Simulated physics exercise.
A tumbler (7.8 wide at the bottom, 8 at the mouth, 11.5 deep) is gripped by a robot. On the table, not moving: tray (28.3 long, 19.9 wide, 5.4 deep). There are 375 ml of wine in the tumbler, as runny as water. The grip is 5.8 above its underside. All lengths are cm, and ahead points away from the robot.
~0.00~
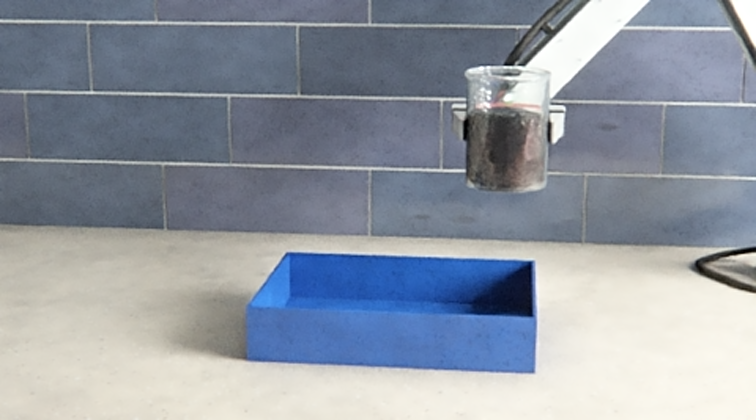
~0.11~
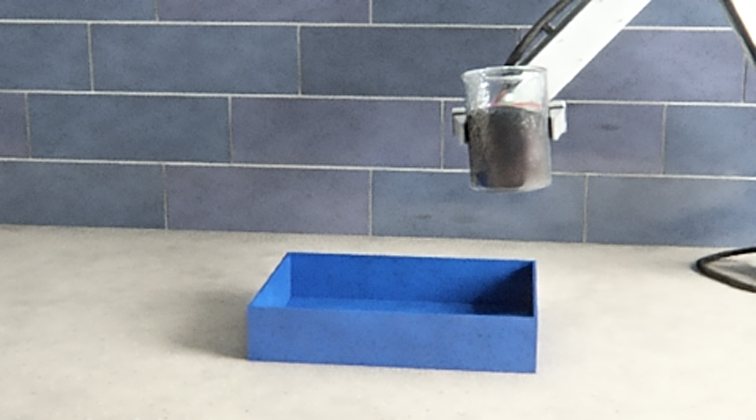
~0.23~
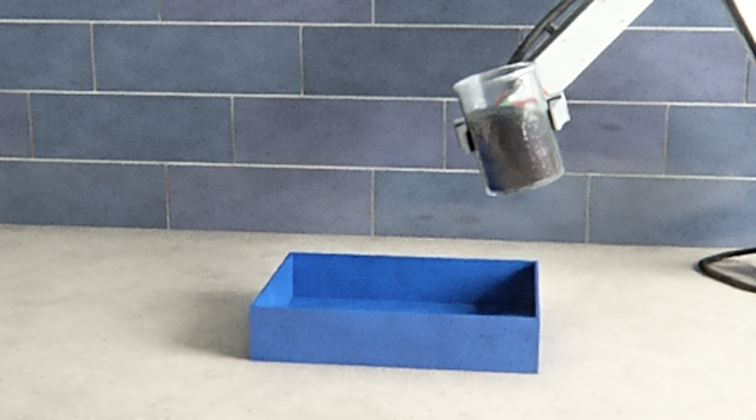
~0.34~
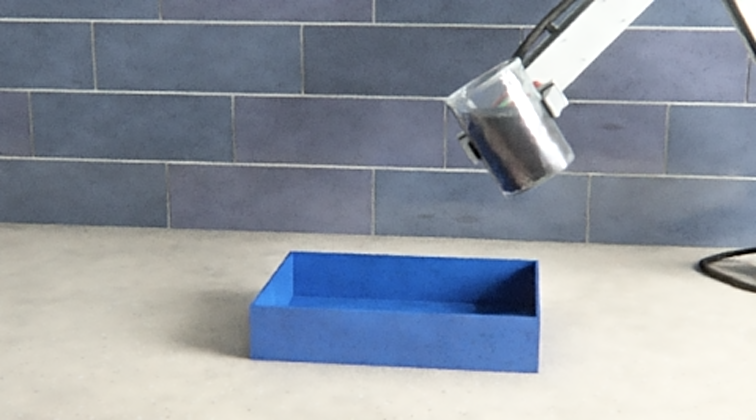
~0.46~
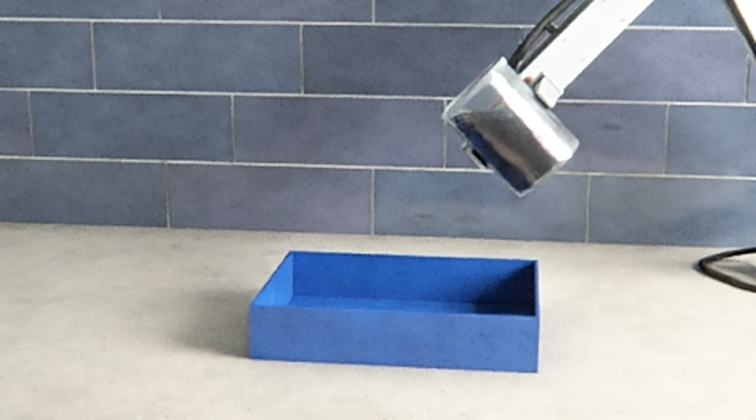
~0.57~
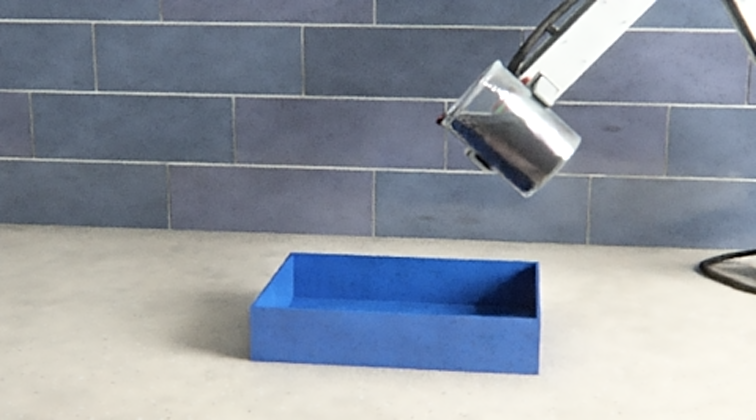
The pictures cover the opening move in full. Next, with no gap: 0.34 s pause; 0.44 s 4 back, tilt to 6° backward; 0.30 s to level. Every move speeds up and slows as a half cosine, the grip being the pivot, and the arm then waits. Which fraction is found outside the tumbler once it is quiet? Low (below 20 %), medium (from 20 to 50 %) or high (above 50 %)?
Outside the tumbler the share is low, below 20 %.
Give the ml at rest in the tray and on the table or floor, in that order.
About 10, 0 ml.
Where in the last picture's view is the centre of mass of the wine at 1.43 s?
Around (545, 151).
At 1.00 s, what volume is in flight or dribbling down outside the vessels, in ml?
Some 0 ml.
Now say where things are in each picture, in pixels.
In the first picture, tumbler middle at (507, 130), level; upper third of the wine around (507, 120), from x 470 to 545, top at y 105; 375 ml in the tumbler.
In the second picture, tumbler middle at (508, 130), tilted 5° forward; upper third of the wine around (508, 119), from x 470 to 545, top at y 105.
In the third picture, tumbler middle at (510, 130), tilted 17° forward; upper third of the wine around (508, 120), from x 470 to 560, top at y 105.
In the fourth picture, tumbler middle at (511, 129), tilted 32° forward; upper third of the wine around (507, 120), from x 460 to 570, top at y 105.
In the fifth picture, tumbler middle at (511, 129), tilted 44° forward; upper third of the wine around (506, 121), from x 450 to 570, top at y 110.
In the sixth picture, tumbler middle at (512, 131), tilted 49° forward; upper third of the wine around (507, 123), from x 440 to 575, top at y 110; 375 ml in the tumbler.
By 1.00 s, tilted 43° forward, liquid up to 25 above the table; 370 ml in the tumbler, 5 ml in the tray.
By 1.43 s, tilted 5° backward, liquid up to 25 above the table; 370 ml in the tumbler, 10 ml in the tray.
By 1.85 s, level, liquid up to 25 above the table; 370 ml in the tumbler, 10 ml in the tray.
By 2.65 s, level, liquid up to 25 above the table; 370 ml in the tumbler, 10 ml in the tray.
Final state, 370 ml in the tumbler, 10 ml in the tray. That is 2 % outside the tumbler.
